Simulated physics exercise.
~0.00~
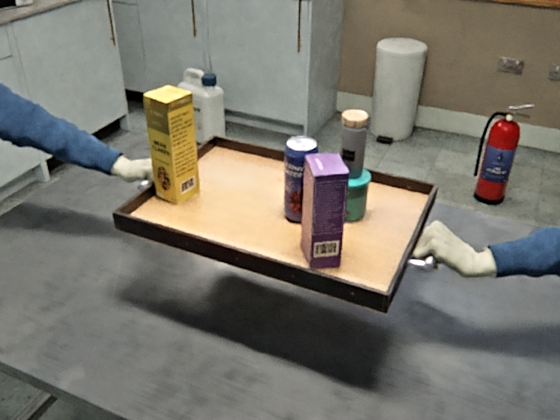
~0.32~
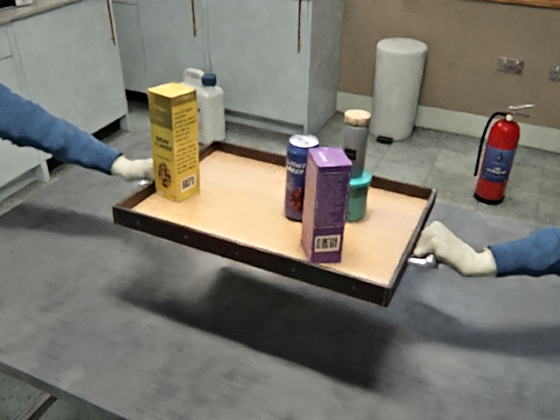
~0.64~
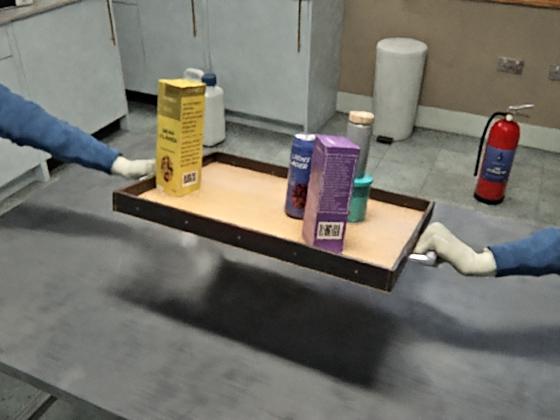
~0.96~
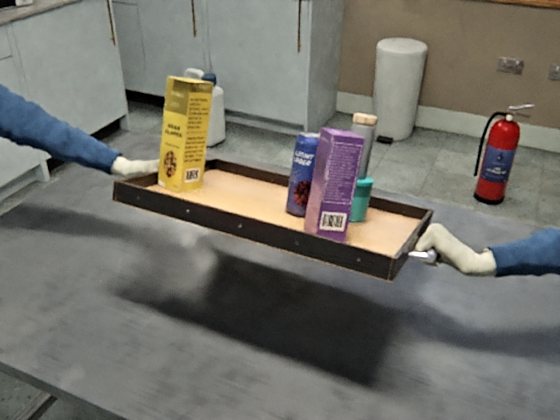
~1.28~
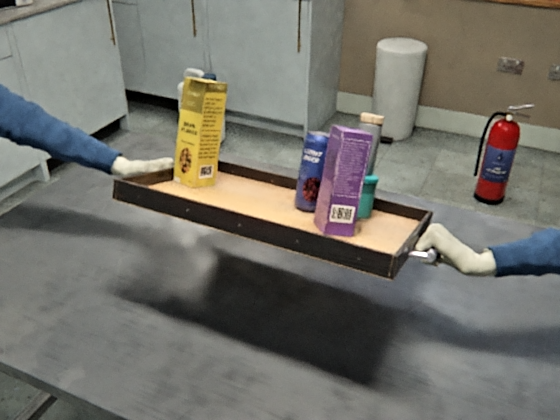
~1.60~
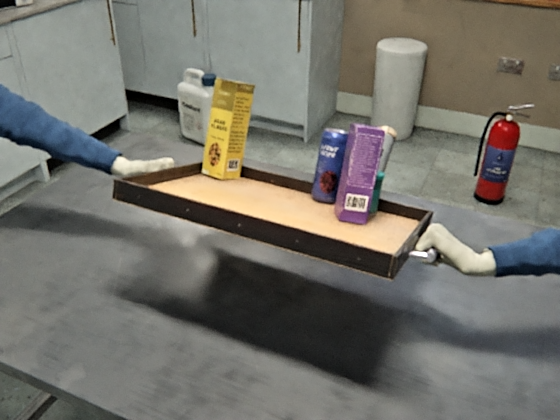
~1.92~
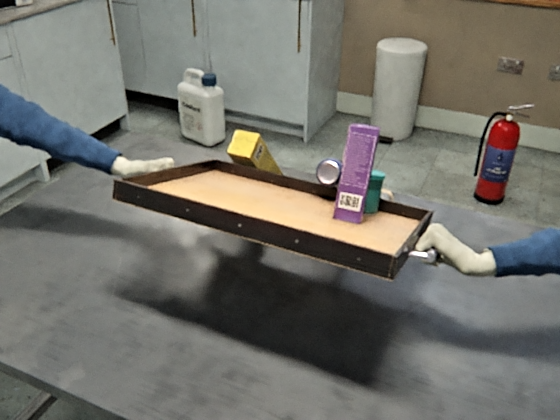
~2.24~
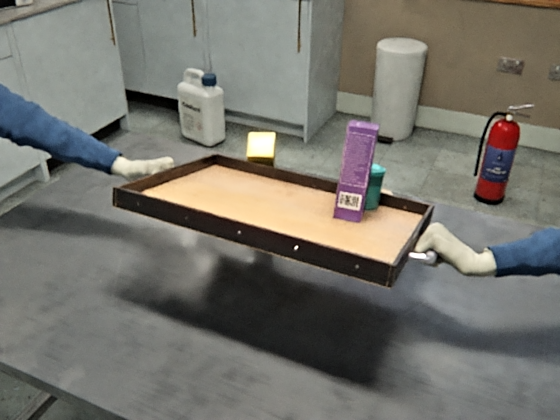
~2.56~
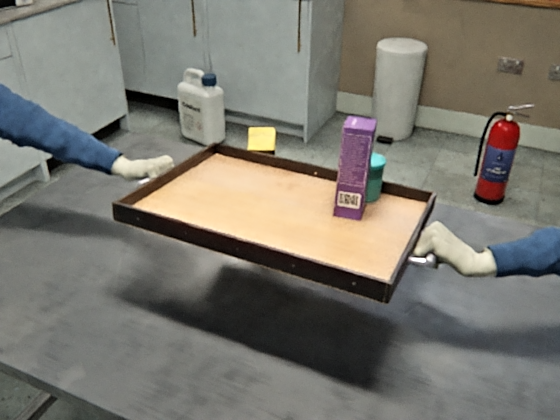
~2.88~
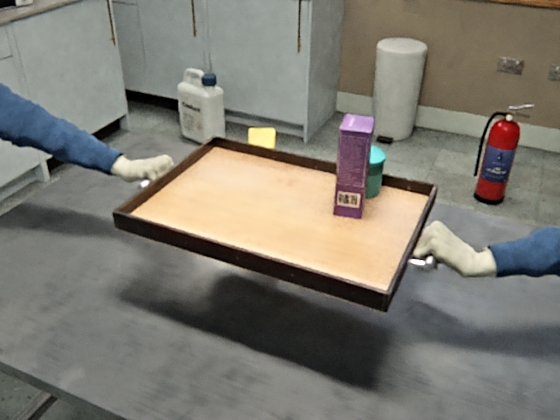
To begin with, two gloved hands hold a rimmed tray above a grey table, with a yellow carton, a blue can, a purple carton, a grey shaker and a turquoise tin standing on it. The hands tip the tray so its far edge drops, and the items lean and slide toward that side. The grey shaker goes over the far rim, and the yellow carton and blue can topple off after it. The hands then level the tray again. At the end, only the upright purple carton and the turquoise tin remain, near the far right rim.
